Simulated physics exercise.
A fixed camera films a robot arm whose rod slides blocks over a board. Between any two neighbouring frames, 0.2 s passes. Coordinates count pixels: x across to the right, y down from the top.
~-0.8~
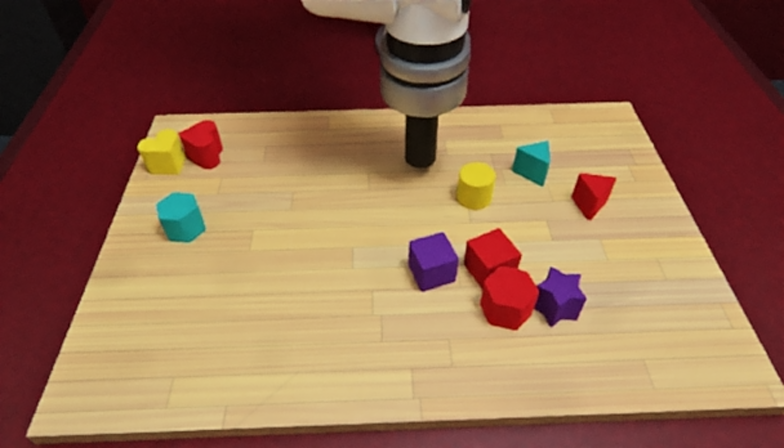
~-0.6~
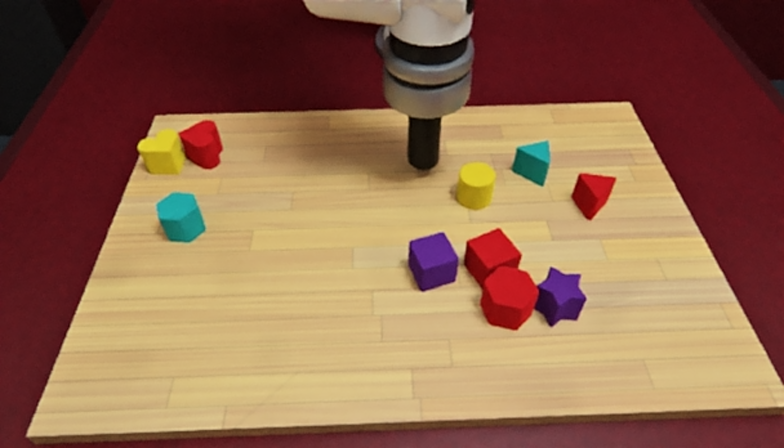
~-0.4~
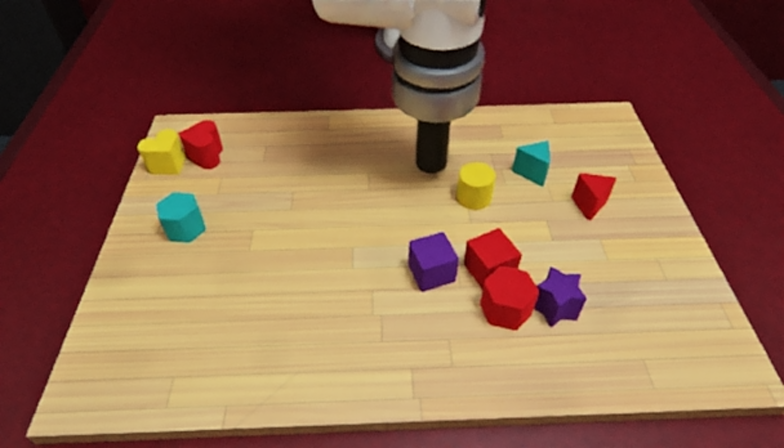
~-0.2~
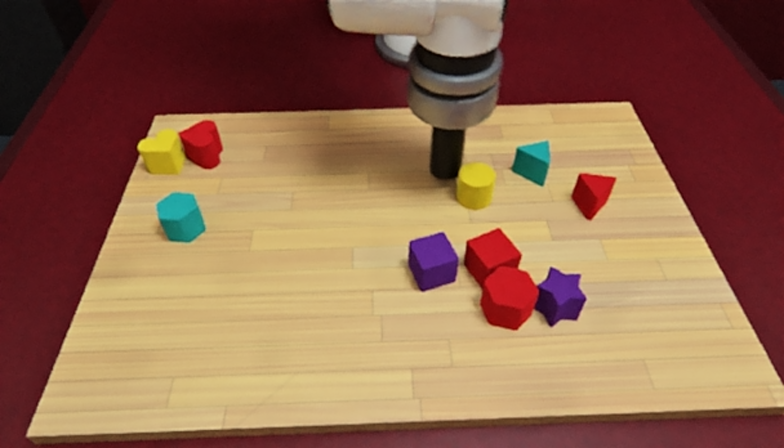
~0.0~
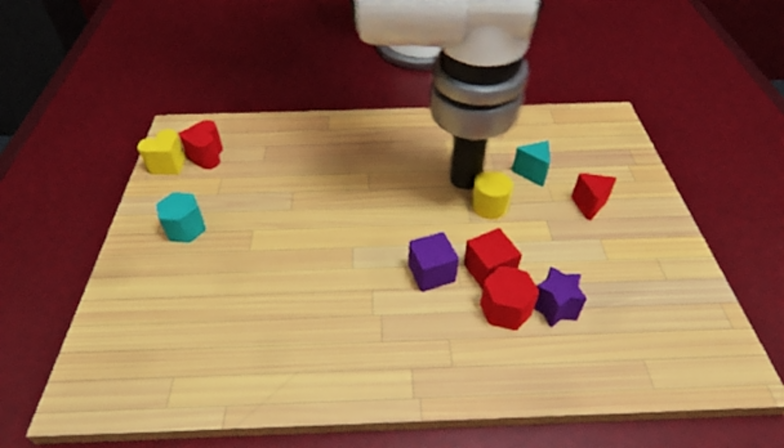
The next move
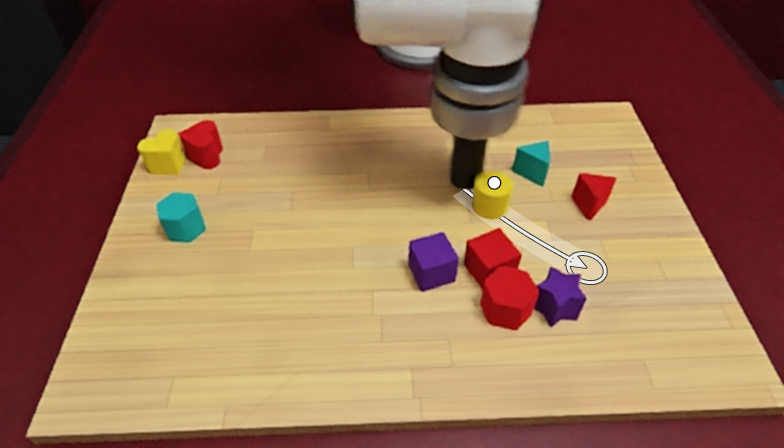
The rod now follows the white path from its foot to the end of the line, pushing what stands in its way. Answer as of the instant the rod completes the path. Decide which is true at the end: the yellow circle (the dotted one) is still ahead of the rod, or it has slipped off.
As far as I can tell, the yellow circle is still leading the way in front of the rod.
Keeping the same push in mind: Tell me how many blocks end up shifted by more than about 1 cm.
Moved: 1.
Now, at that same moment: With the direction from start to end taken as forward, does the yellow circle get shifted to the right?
My answer is no.
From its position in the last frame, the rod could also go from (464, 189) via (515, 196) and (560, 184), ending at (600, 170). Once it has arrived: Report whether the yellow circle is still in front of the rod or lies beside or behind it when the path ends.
My answer is that the yellow circle has slipped off.
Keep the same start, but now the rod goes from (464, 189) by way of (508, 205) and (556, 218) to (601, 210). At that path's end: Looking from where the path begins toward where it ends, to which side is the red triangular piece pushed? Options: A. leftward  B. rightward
A - leftward.
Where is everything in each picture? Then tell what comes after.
Tip of the rod (420, 158), middles of tops, yellow circle (478, 174), purple star (563, 285), in the first picture.
Rod (423, 159), nothing pushed, in the second picture.
Rod (431, 163), nothing pushed, in the third picture.
Rod (445, 169), nothing pushed, in the fourth picture.
Rod (466, 179), yellow circle (494, 183), purple star (563, 285), in the fifth picture.
The line goes from (464, 189) over (499, 215) and (540, 242) to (587, 268); the dot is on the yellow circle.
What follows on the original path. One third of the way, rod (502, 206); yellow circle (536, 209).
Two thirds of the way, rod (544, 232); yellow circle (584, 235).
At the end, rod (591, 258); yellow circle (637, 258); purple star unmoved.
